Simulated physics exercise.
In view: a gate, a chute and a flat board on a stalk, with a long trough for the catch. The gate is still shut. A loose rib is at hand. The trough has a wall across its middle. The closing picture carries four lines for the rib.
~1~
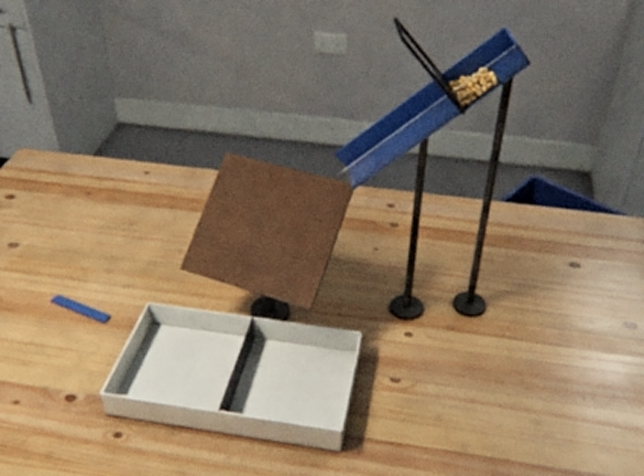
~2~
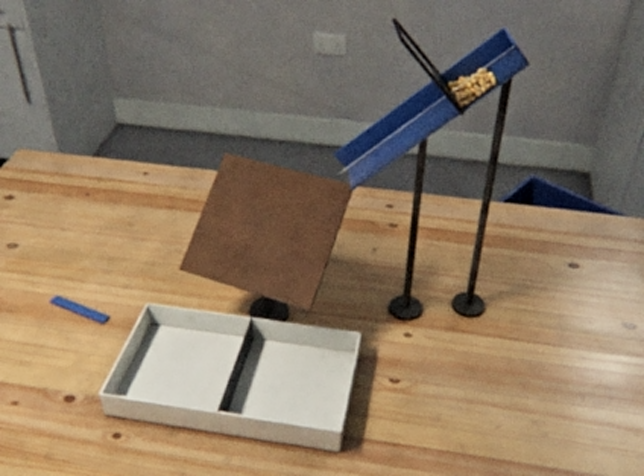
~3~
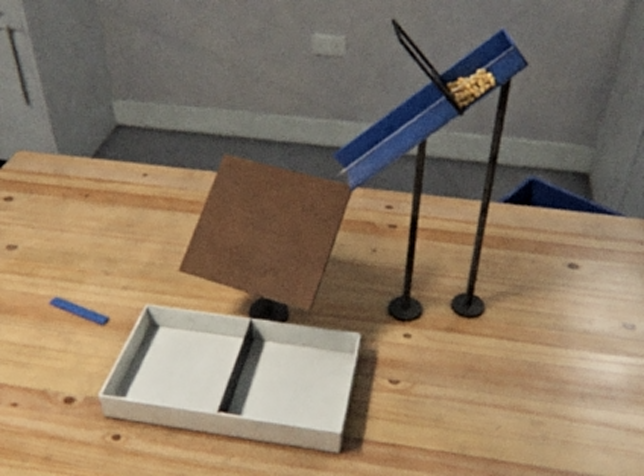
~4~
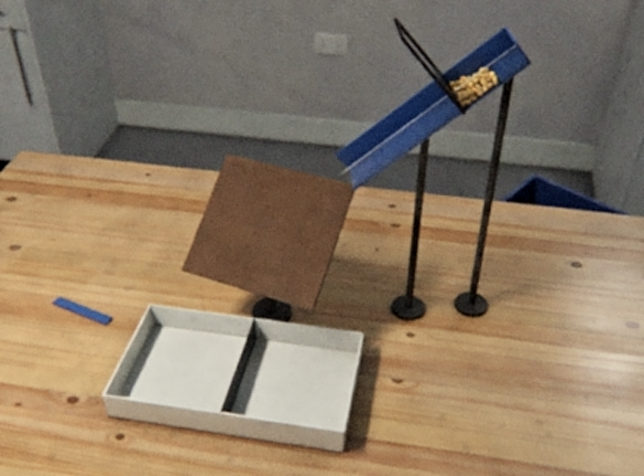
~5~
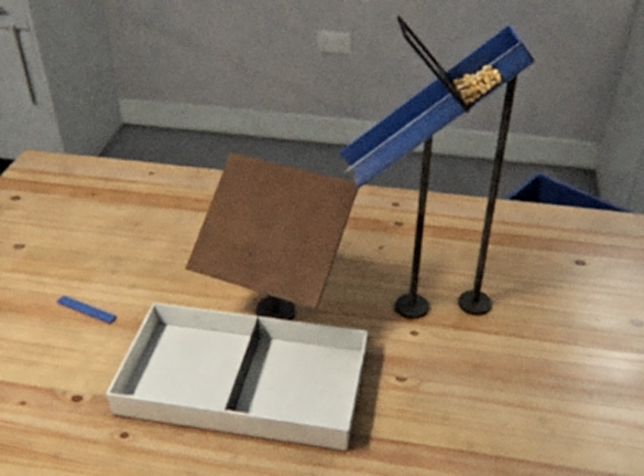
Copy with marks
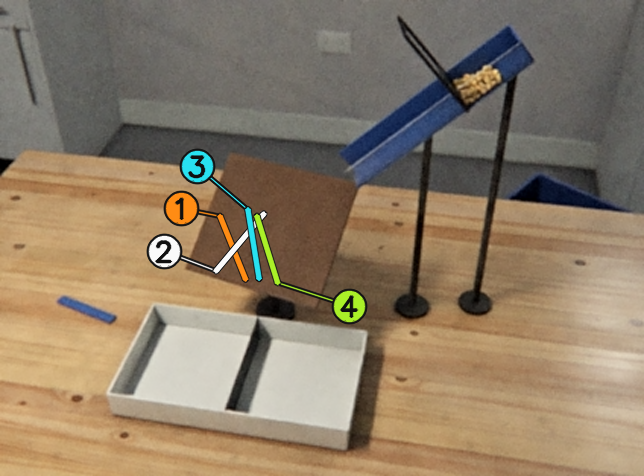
Dried chickpeas resting still behind a black gate in a sloping blue chute, above a tilted brown board and a divided pale trough.
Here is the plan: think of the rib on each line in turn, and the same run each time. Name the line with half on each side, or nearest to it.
Line 1.
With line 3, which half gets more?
More lands on the right.
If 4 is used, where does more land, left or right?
Right.
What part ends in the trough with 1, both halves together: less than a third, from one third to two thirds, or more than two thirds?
Line 1 gives more than two thirds.
On the marked copy, line 1 from (220, 216) to (245, 279); line 2 from (263, 213) to (216, 270); line 3 from (247, 209) to (259, 278); line 4 from (256, 216) to (277, 282).
With 1, of what is caught, about half in the left half, about half in the right.
With 2, of what is caught, nearly all in the left half, a small part in the right.
With 3, of what is caught, a small part in the left half, most in the right.
With 4, of what is caught, a stray few in the left half, nearly all in the right.
